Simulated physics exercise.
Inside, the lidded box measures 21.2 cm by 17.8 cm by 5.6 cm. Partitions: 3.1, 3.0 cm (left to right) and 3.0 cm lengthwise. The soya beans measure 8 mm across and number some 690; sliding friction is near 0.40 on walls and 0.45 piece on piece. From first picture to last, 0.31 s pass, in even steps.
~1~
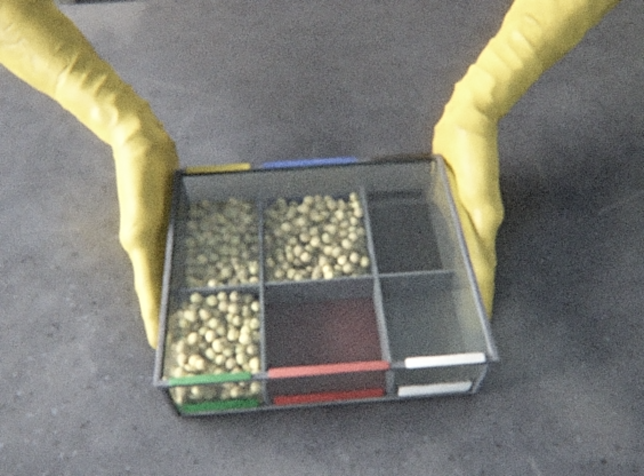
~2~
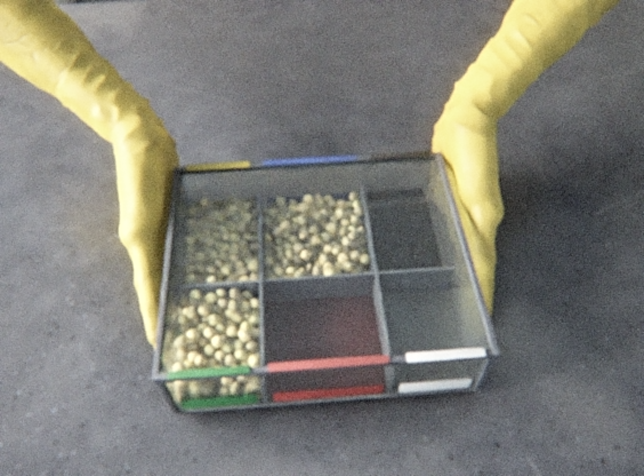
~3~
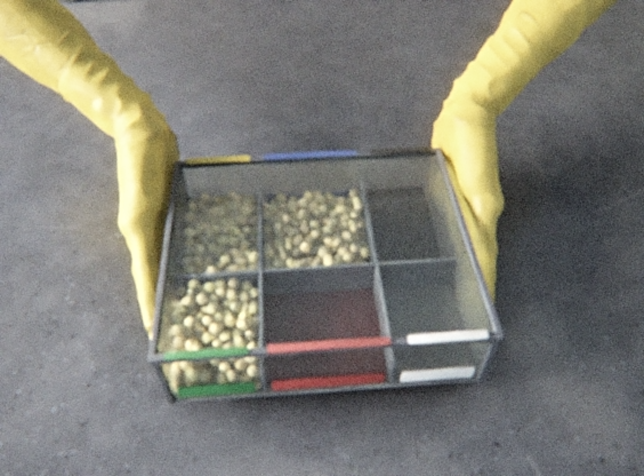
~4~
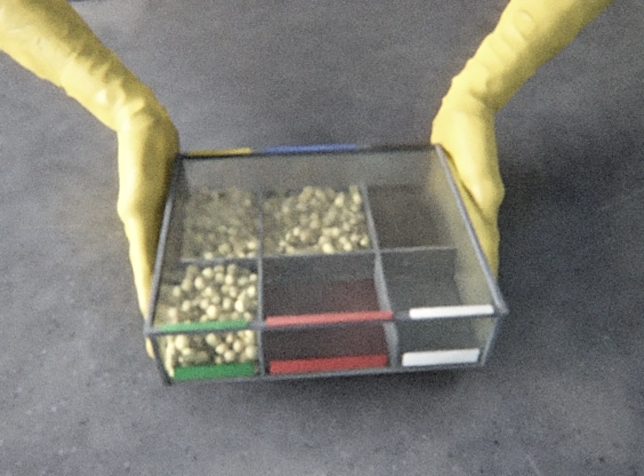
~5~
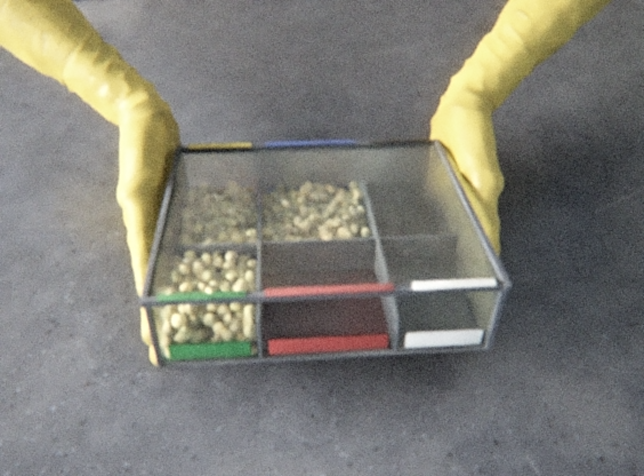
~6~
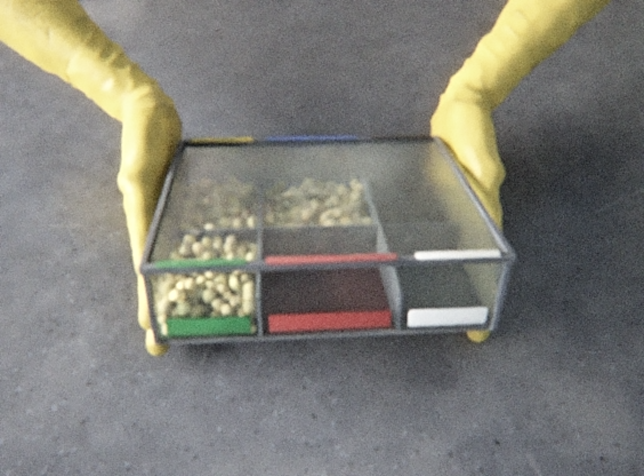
Two yellow-gloved hands lift and tilt a clear divided box of pale beans backward.
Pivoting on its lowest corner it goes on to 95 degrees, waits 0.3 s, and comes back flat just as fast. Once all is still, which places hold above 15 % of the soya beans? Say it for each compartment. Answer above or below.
Red compartment: Below; blue compartment: Above; green compartment: Below; yellow compartment: Above; white compartment: Below; black compartment: Below.
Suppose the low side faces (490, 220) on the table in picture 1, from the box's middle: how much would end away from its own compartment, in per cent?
About 80 per cent.
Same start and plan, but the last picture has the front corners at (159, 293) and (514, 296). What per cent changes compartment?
Then about 45 per cent.
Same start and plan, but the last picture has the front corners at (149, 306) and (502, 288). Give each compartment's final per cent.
Red 0; blue 45; green 5; yellow 45; white 0; black 5.
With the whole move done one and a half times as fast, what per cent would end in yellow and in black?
Then: Yellow 45; black 5.
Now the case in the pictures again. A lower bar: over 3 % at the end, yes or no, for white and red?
White no; red no.
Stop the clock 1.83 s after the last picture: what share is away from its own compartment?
Some 30 per cent.
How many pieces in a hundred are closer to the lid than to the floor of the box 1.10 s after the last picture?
Roughly 50 per cent.
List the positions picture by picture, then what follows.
In the first picture, box tilt 0 degrees, front corners at (161, 381) and (491, 356); blue 40 %, green 30 %, yellow 30 %.
In the second picture, box tilt 1 degrees, front corners at (160, 375) and (492, 351).
In the third picture, box tilt 6 degrees, front corners at (156, 357) and (495, 334), lowest corner right back.
In the fourth picture, box tilt 11 degrees, front corners at (152, 329) and (499, 310), lowest corner right back.
In the fifth picture, box tilt 16 degrees, front corners at (148, 300) and (502, 283), lowest corner right back.
In the sixth picture, box tilt 22 degrees, front corners at (147, 267) and (507, 255), lowest corner right back; blue 40 %, green 30 %, yellow 30 %.
Then, 1.10 s after the last picture, tilt 95 degrees; blue 45 %, green 5 %, yellow 45 %, black 5 %.
Then, 1.83 s after the last picture, tilt 47 degrees; blue 45 %, green 5 %, yellow 45 %, black 5 %.
Then, 2.59 s after the last picture, tilt 0 degrees; blue 45 %, green 5 %, yellow 45 %, black 5 %.
In the end, red 0 %, blue 45 %, green 5 %, yellow 45 %, white 0 %, black 5 %.
